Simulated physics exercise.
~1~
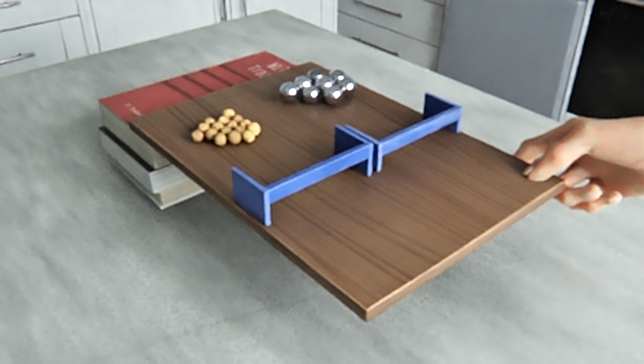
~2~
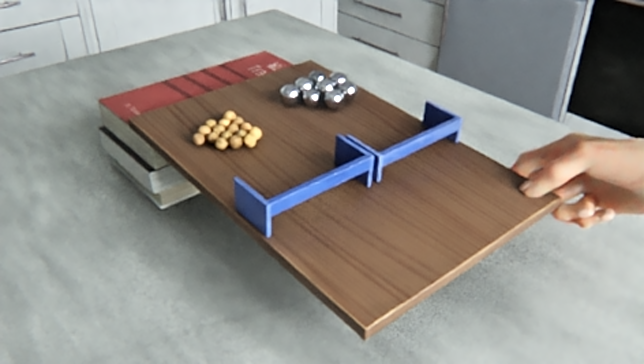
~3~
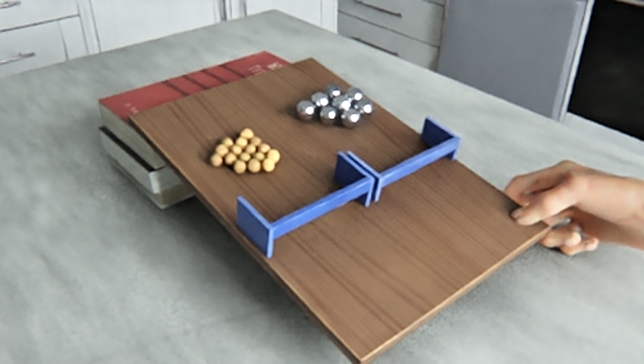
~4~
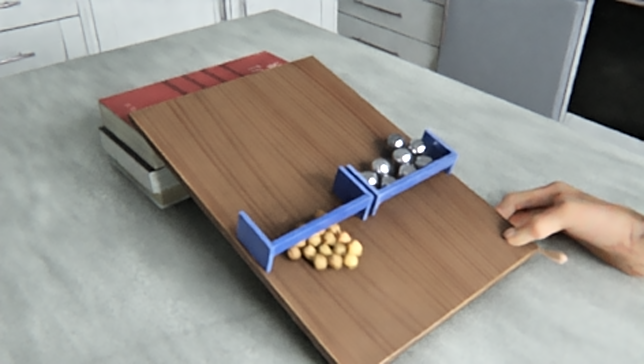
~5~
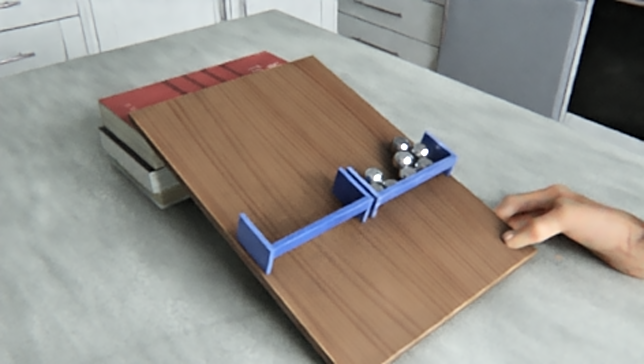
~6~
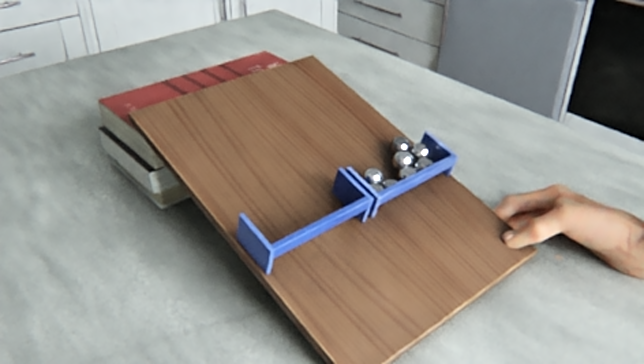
A hand slowly lowered the free end of a wooden board propped on books, and two clusters of small balls slid toward blue barriers; the tan ones slipped under theirs and out of view, while the silver ones stayed caught behind theirs.
